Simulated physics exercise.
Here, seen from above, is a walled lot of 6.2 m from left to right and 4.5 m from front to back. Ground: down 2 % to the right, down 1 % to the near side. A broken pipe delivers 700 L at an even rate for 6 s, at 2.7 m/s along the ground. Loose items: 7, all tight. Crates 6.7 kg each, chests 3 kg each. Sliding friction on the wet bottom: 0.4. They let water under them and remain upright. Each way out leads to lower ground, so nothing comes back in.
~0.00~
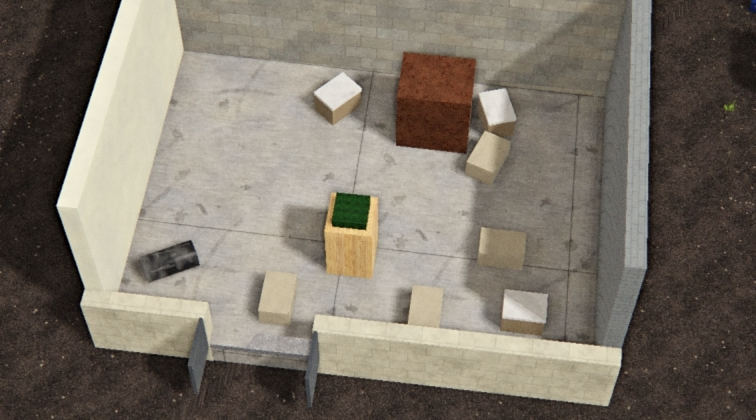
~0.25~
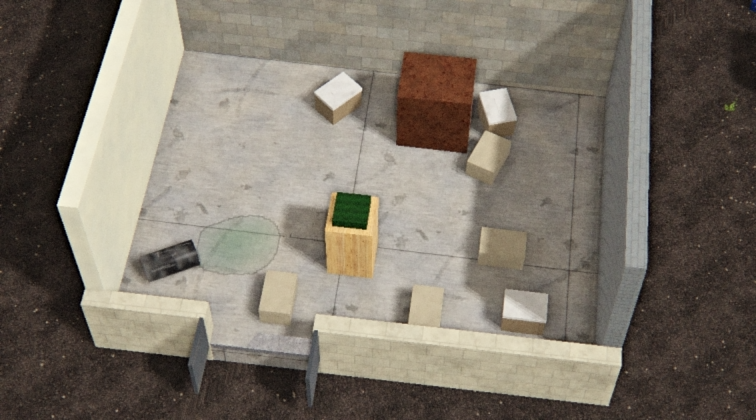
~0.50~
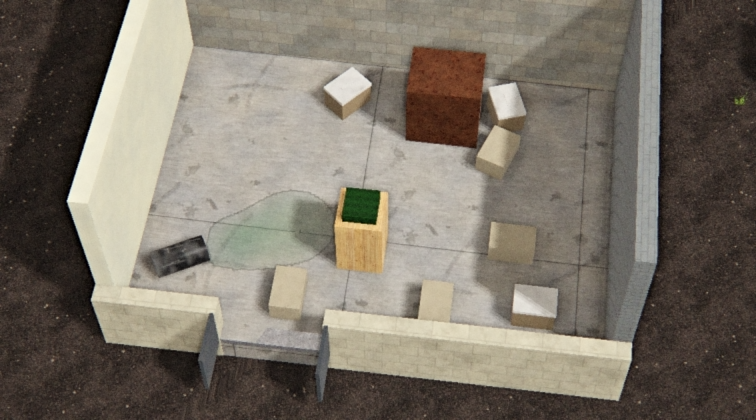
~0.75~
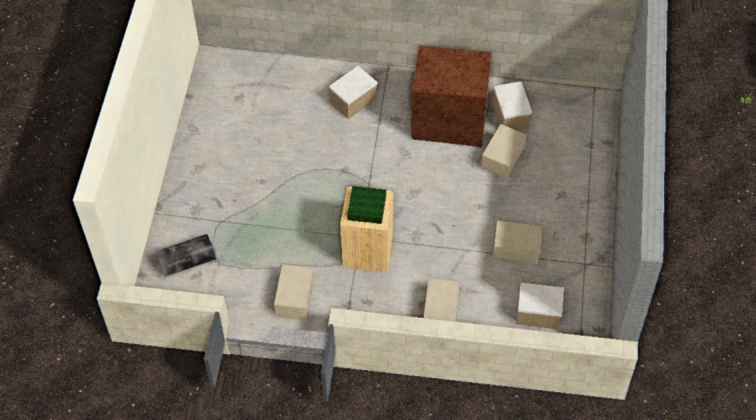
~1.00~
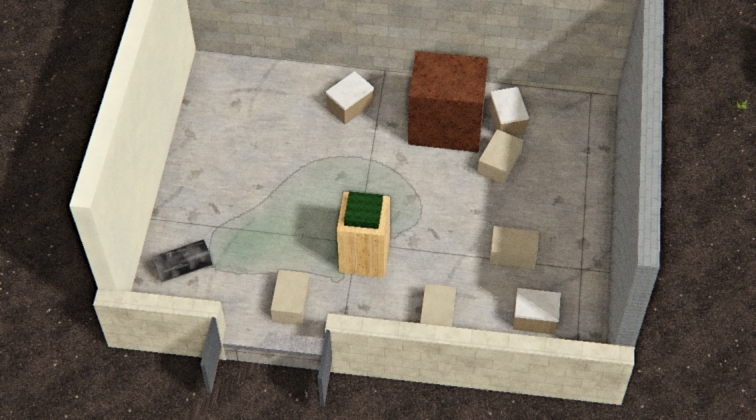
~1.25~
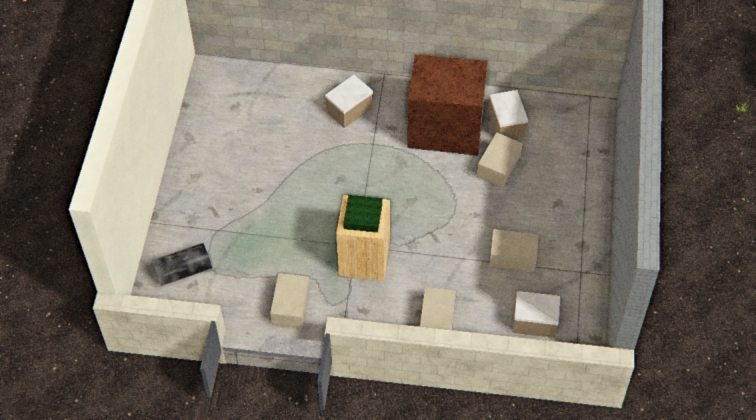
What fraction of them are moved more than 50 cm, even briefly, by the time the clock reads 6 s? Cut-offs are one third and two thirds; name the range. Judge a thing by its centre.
Lowest third.
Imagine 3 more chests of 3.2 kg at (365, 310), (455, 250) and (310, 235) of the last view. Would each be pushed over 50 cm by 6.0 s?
In order: Smaller, smaller and greater.
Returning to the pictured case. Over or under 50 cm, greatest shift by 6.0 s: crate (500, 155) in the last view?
My call is that it tops the mark.
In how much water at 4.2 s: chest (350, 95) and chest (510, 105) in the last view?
First roughly 1 cm, second roughly 1 cm.
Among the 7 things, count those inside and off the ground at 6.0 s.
Answer: 4.
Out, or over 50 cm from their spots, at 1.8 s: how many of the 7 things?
Result: 0.
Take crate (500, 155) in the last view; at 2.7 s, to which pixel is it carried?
(566, 155) or thereabouts.
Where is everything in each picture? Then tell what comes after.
In the first picture, a crate at (277, 292) rests on the ground; a chest at (525, 305), on the bottom; water covers 0.0 m2; 0 of 7 have shifted.
In the second picture, a crate at (278, 291), on the bottom; a chest at (525, 304) rests on the ground; 0.8 m2 under water; 0 of 7 have shifted.
In the third picture, a crate at (287, 287) rests on the ground; a chest at (535, 299), on the bottom; 1.5 m2 under water; 0 of 7 have shifted.
In the fourth picture, a crate at (293, 286) rests on the ground; a chest at (541, 298), on the bottom; 2.4 m2 under water; 0 of 7 have shifted.
In the fifth picture, a crate at (290, 291) rests on the ground; a chest at (537, 304) rests on the ground; water covers 3.3 m2; 0 of 7 have shifted.
In the sixth picture, a crate at (289, 295), on the bottom; a chest at (537, 307), on the bottom; water covers 4.4 m2; 0 of 7 have shifted.
After 1.8 s 0 of 7 are over 50 cm from their spots; 0 afloat.
After 2.7 s 1 of 7 are over 50 cm from their spots; 0 afloat.
After 4.2 s 1 of 7 are over 50 cm from their spots; 1 afloat.
After 6.0 s 1 of 7 are over 50 cm from their spots, and 1 have been at some point; 4 afloat.
